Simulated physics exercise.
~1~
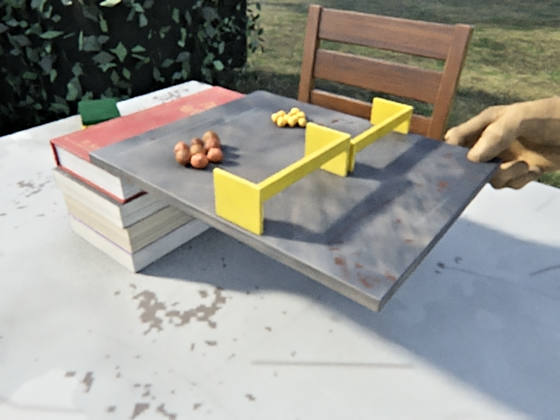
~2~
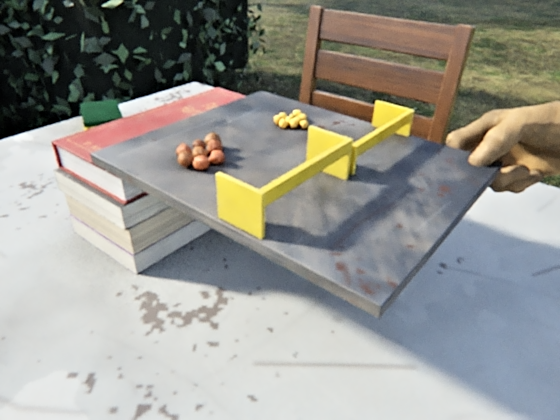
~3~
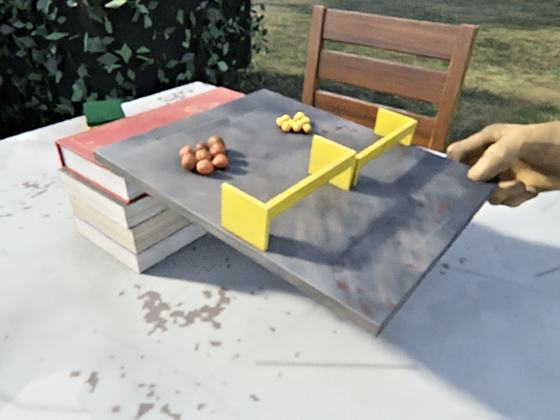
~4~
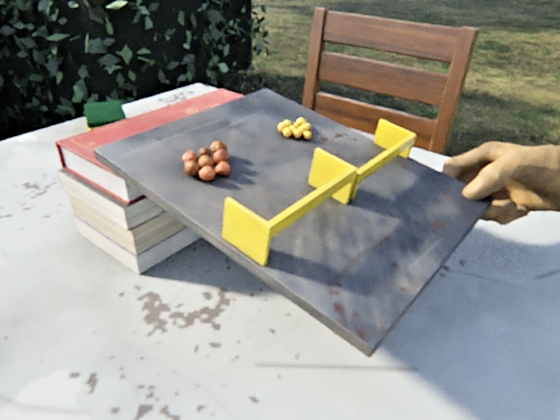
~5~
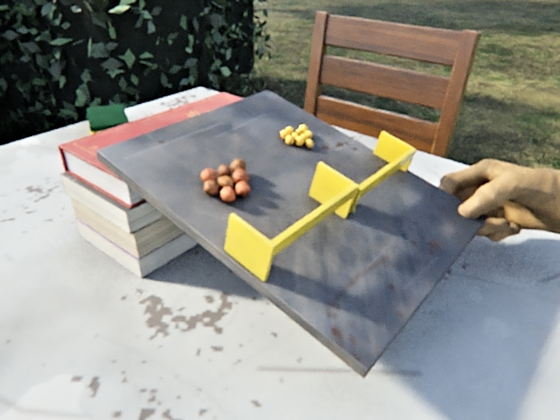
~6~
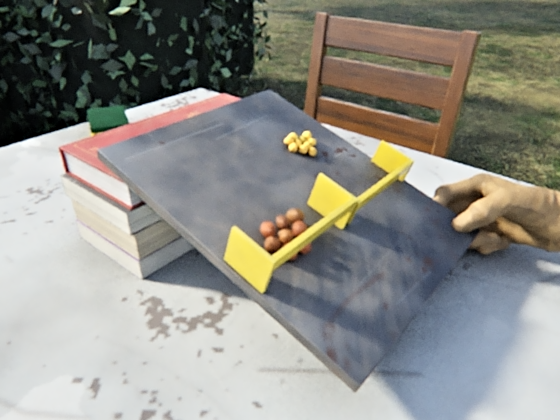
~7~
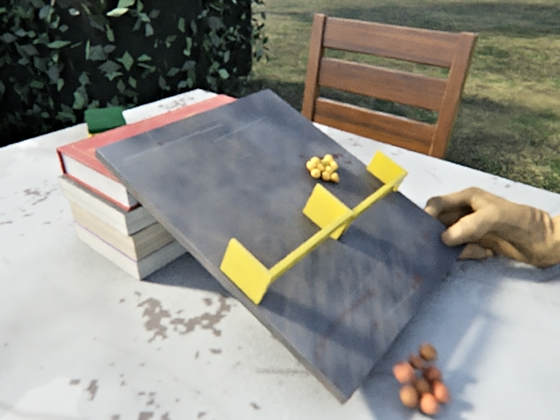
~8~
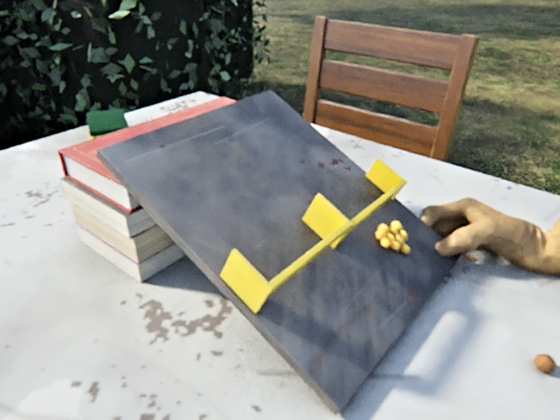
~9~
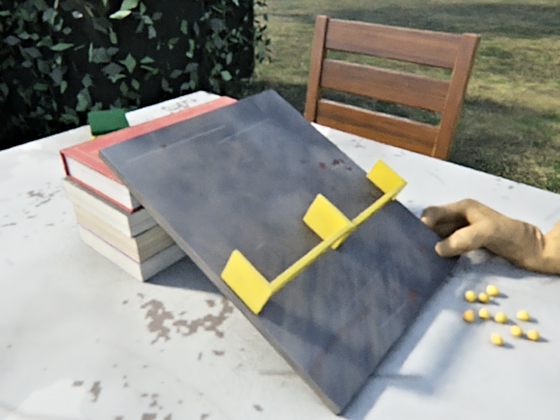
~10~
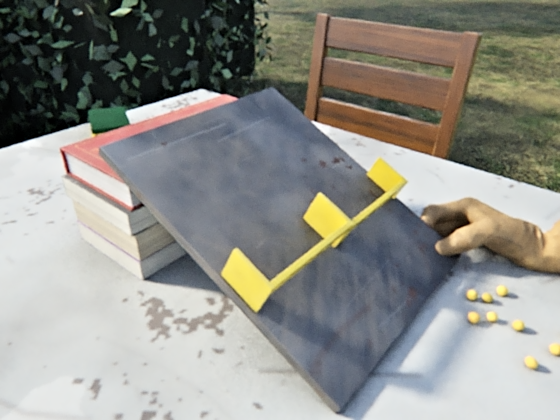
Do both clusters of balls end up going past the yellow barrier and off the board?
Yes, both do. The brown balls pass the nearer part of the barrier first, and the yellow balls then get through the farther part and end up on the table.
